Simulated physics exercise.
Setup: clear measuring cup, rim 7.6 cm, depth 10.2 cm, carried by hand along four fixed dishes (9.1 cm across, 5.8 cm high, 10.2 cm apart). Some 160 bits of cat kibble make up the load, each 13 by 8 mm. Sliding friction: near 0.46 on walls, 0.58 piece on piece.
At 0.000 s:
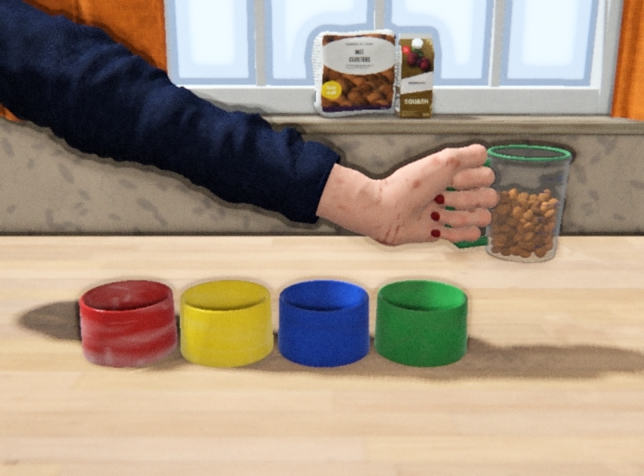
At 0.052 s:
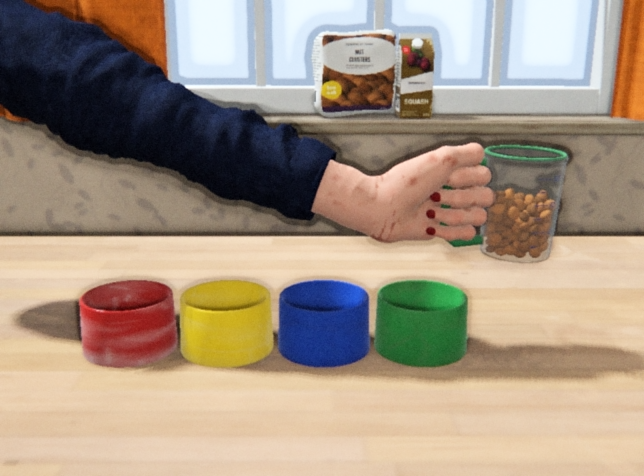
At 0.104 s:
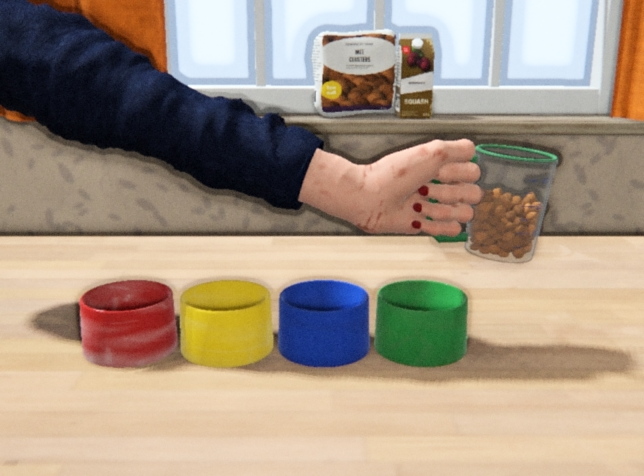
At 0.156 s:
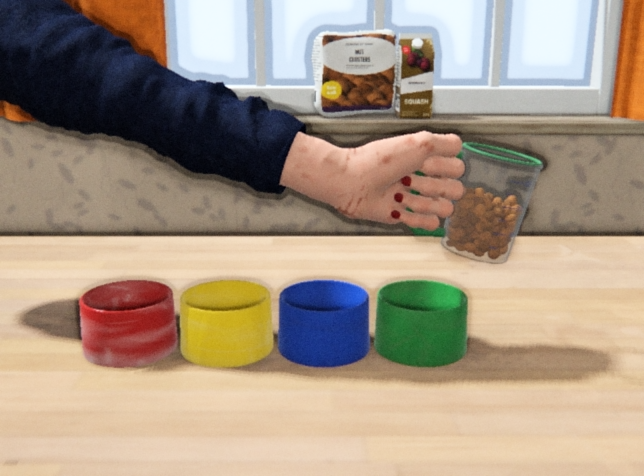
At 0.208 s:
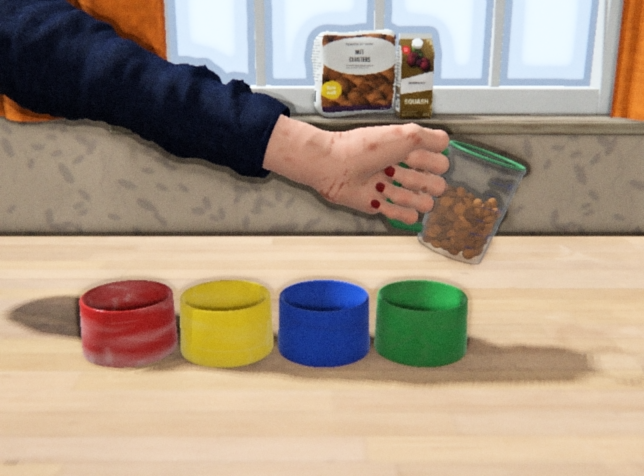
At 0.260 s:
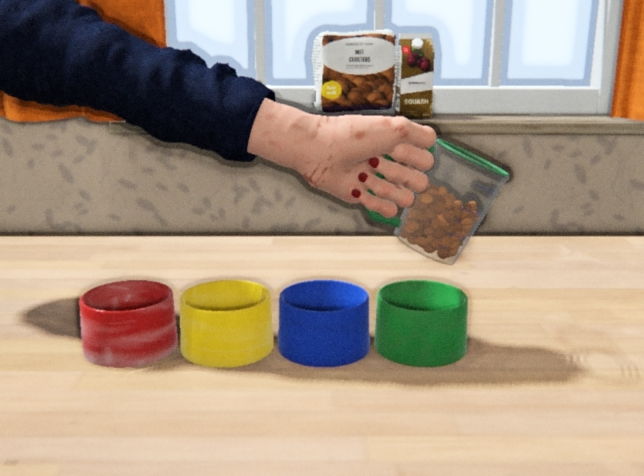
A hand with red nails moving a clear cup of brown pieces leftward while tilting it, behind four coloured dishes on a counter.
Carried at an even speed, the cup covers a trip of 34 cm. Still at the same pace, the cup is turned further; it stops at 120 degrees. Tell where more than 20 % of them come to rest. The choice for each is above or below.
Red - below it, blue - below it, green - below it, yellow - above it, counter - below it.
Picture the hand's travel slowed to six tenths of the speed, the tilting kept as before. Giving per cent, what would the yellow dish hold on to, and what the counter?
In that case yellow 20; counter 10.
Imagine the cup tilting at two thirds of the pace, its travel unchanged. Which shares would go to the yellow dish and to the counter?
I'd say yellow ends at 100 while the counter ends at 0.
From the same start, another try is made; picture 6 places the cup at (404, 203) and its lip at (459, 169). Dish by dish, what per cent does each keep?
Kept per dish: Red = 0, blue = 0, green = 0, yellow = 100.
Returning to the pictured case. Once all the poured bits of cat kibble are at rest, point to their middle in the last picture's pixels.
My guess is close to (236, 327).
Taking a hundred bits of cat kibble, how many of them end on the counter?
The figure is about 5 percent.
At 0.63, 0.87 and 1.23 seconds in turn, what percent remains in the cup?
It goes roughly like this: 100, 100, 70 per cent.
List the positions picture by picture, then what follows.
Cup at (524, 204), tilt 0 degrees, lip at (567, 153), moved 0.0 cm; middle of the pieces at (518, 220); green dish at (422, 296); blue dish at (324, 296); yellow dish at (226, 296); red dish at (127, 296), in the first frame.
Cup at (520, 204), tilt 1 degrees, lip at (564, 154), moved 0.4 cm; middle of the pieces at (513, 220), in the second frame.
Cup at (507, 204), tilt 6 degrees, lip at (554, 157), moved 1.7 cm; middle of the pieces at (499, 220), in the third frame.
Cup at (488, 203), tilt 12 degrees, lip at (539, 162), moved 3.7 cm; middle of the pieces at (478, 219), in the fourth frame.
Cup at (468, 203), tilt 19 degrees, lip at (523, 168), moved 5.7 cm; middle of the pieces at (457, 218), in the fifth frame.
Cup at (448, 203), tilt 25 degrees, lip at (506, 174), moved 7.7 cm; middle of the pieces at (435, 217); green dish at (422, 296); blue dish at (324, 296); yellow dish at (226, 296); red dish at (127, 296). The cup turns about 125 degrees a second and travels 38 cm a second, in the sixth frame.
After 0.63 s, tilt 71 degrees; cup holds 100 %.
Then, at 0.87 s, tilt 101 degrees; cup holds 100 %.
After 1.23 s, tilt 120 degrees; cup holds 70 %, yellow 25 %.
At rest (2.3 s), red 0 %, blue 5 %, green 0 %, yellow 95 %, counter 5 %.
